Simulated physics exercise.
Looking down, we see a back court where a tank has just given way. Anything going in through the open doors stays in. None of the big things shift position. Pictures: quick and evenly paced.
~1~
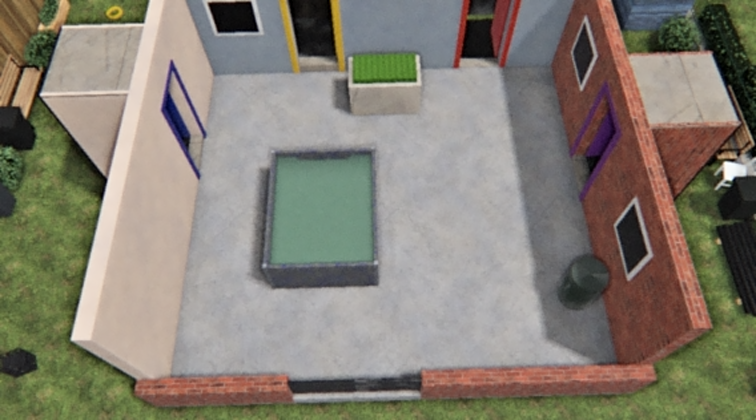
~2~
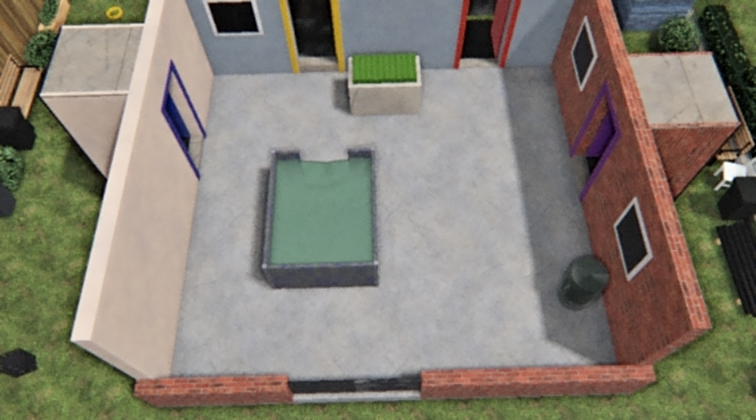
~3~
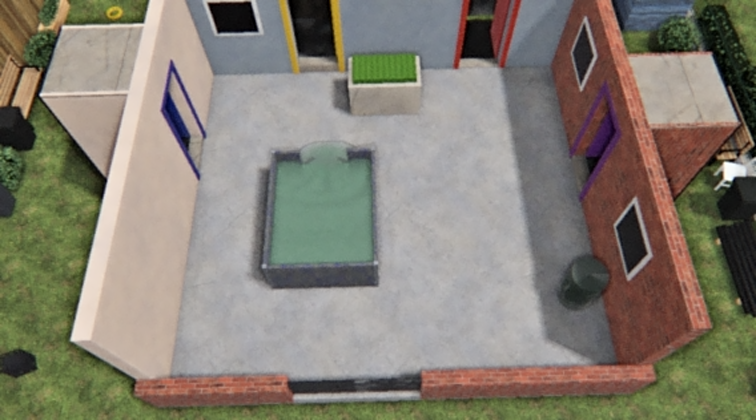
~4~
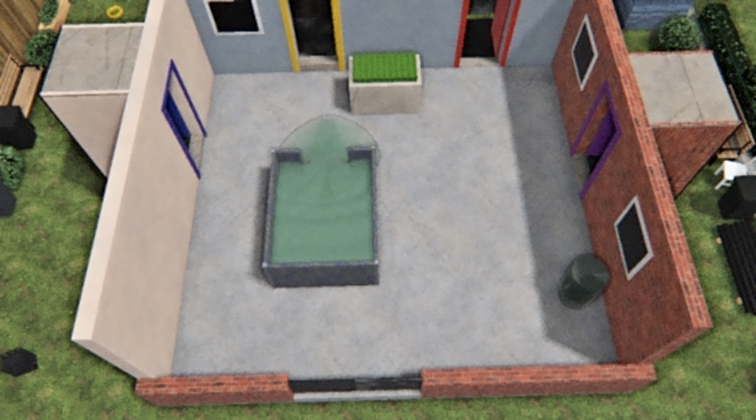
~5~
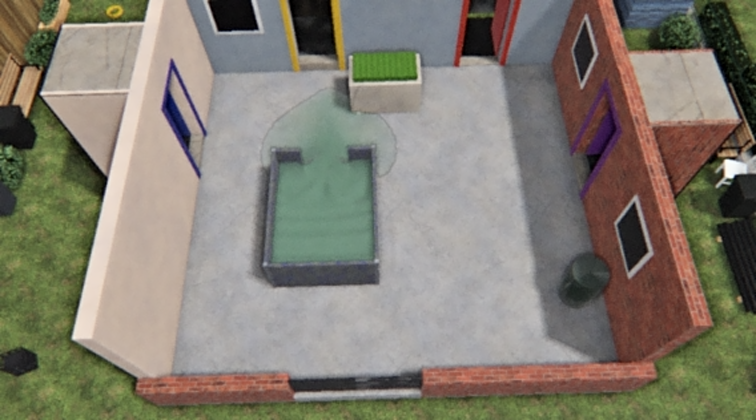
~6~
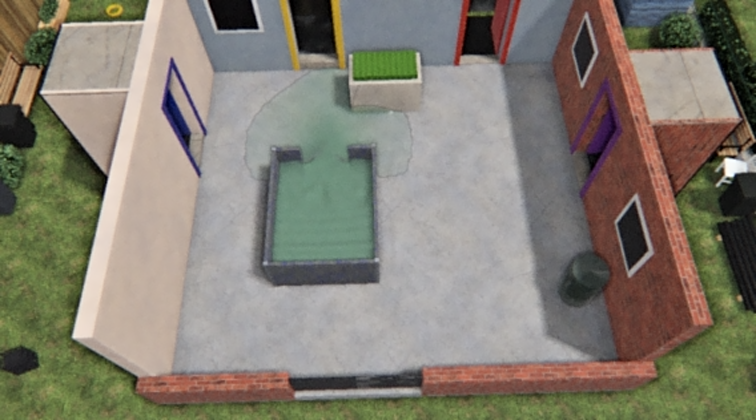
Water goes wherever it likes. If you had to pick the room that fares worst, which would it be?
I would pick the yellow room.
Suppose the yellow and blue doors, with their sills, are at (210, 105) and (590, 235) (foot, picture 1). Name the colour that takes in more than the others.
Result: The one in yellow.
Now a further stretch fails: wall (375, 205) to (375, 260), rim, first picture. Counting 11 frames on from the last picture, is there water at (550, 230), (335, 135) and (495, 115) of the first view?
Going through them one by one, I'd call them sodden, spared and spared.
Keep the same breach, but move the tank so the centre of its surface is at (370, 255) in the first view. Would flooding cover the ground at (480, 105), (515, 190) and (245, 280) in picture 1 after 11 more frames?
Point by point, the spots are hit, not hit and not hit.
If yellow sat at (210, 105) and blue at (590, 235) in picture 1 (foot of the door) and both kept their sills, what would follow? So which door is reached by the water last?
The door marked blue.
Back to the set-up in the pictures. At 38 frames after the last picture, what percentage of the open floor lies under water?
Close to 70 percent, by my reckoning.
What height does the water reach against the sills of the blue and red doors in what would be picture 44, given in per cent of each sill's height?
I reckon it's around 70 and then 130 per cent.
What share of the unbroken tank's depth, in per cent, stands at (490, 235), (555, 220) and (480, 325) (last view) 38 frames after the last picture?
Respectively 2, 8 and 0 per cent.
A moment on, water covers 25 % of the floor; yellow door some in, purple door not reached, blue door not reached, red door not reached.
Next, water covers 35 % of the floor; yellow door a lot in, purple door not reached, blue door wet at the sill, nothing in, red door wet at the sill, nothing in.
Then, water covers 50 % of the floor; yellow door a lot in, purple door wet at the sill, nothing in, blue door wet at the sill, nothing in, red door a trickle in.
Later, water covers 70 % of the floor; yellow door a lot in, purple door wet at the sill, nothing in, blue door wet at the sill, nothing in, red door a trickle in.
In the end, water covers 95 % of the floor; yellow door a lot in, purple door wet at the sill, nothing in, blue door wet at the sill, nothing in, red door some in; the yellow door has let in the most.
